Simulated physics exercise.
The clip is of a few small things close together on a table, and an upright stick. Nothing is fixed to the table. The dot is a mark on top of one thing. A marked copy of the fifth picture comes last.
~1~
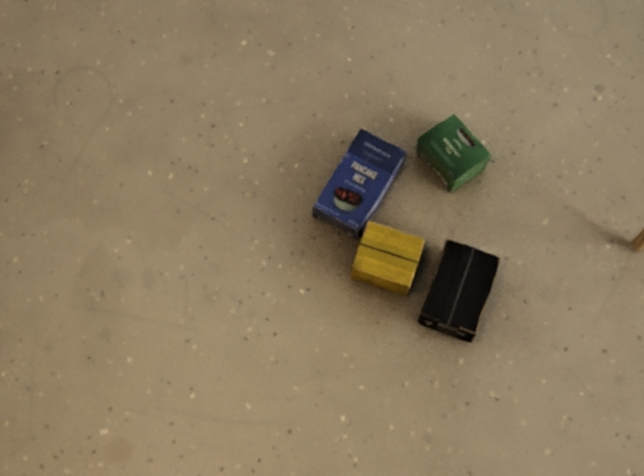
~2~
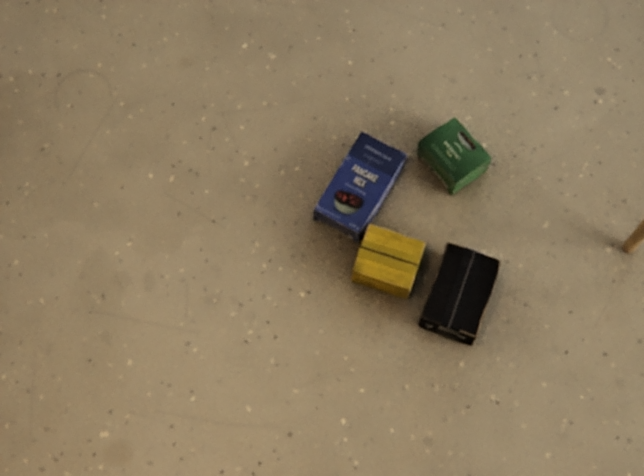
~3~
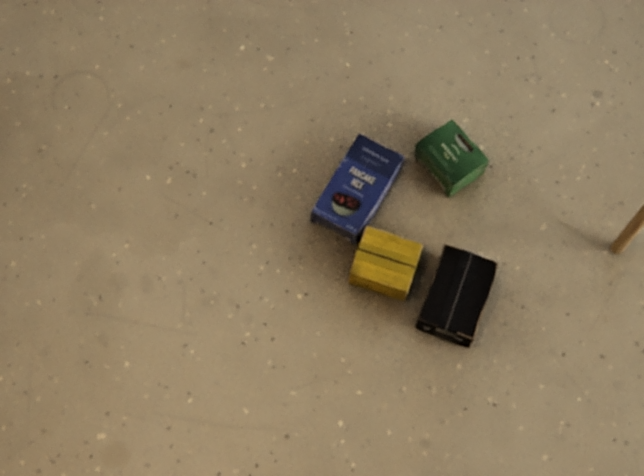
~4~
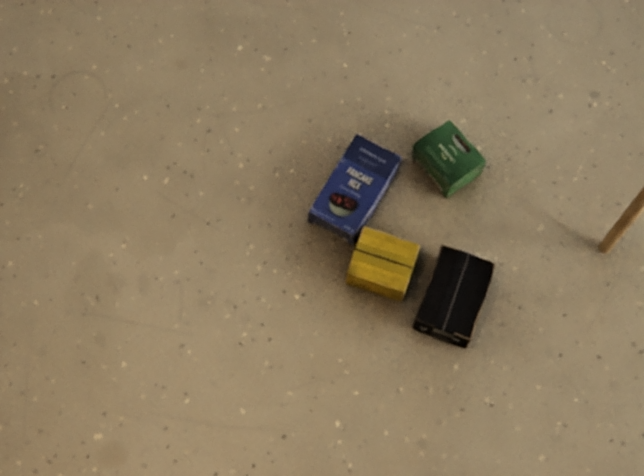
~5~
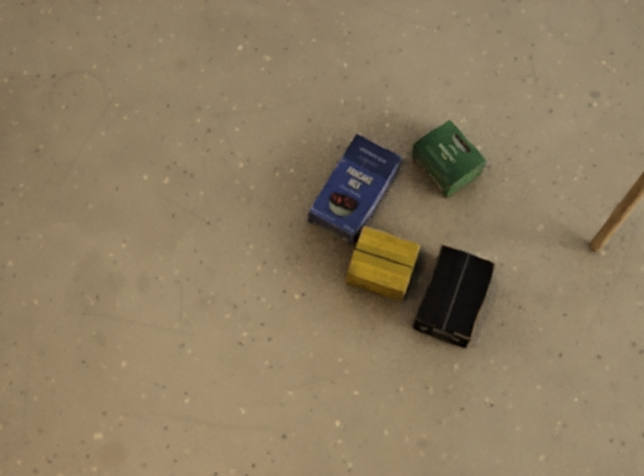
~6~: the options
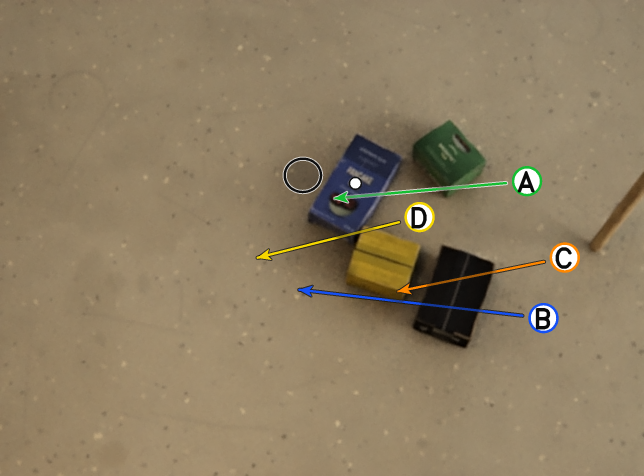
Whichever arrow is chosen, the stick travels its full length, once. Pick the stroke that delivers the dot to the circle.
With A the dot lies in the ring.
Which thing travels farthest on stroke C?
The black box goes farthest.
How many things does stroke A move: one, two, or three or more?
In all, two.
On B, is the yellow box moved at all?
Yes.
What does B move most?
The black box goes farthest.
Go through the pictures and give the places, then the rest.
Yellow box (387, 259); black box (459, 291); blue packet (360, 183), in the first picture.
Blue packet (360, 186); green packet (454, 156), in the second picture.
Yellow box (385, 264); black box (457, 296), in the third picture.
Blue packet (355, 189); green packet (448, 159), in the fourth picture.
Yellow box (382, 264); black box (454, 296); blue packet (355, 188), in the fifth picture.
On the copy, A from (506, 183) to (335, 198); B from (523, 316) to (299, 290); C from (544, 262) to (398, 291); D from (399, 222) to (258, 258); the ring at (303, 175); the white dot at (356, 183).
On A. First, foot of the stick (444, 189); blue packet (355, 188); green packet (436, 151).
Then, foot of the stick (381, 195); blue packet (348, 187); green packet (432, 149).
Finally, foot of the stick (335, 199); blue packet (304, 181); green packet (432, 149); the dot on the blue packet is in the ring.
By contrast, B leaves the dotted thing at (328, 154); C leaves the dotted thing at (352, 187); D leaves the dotted thing at (342, 184).
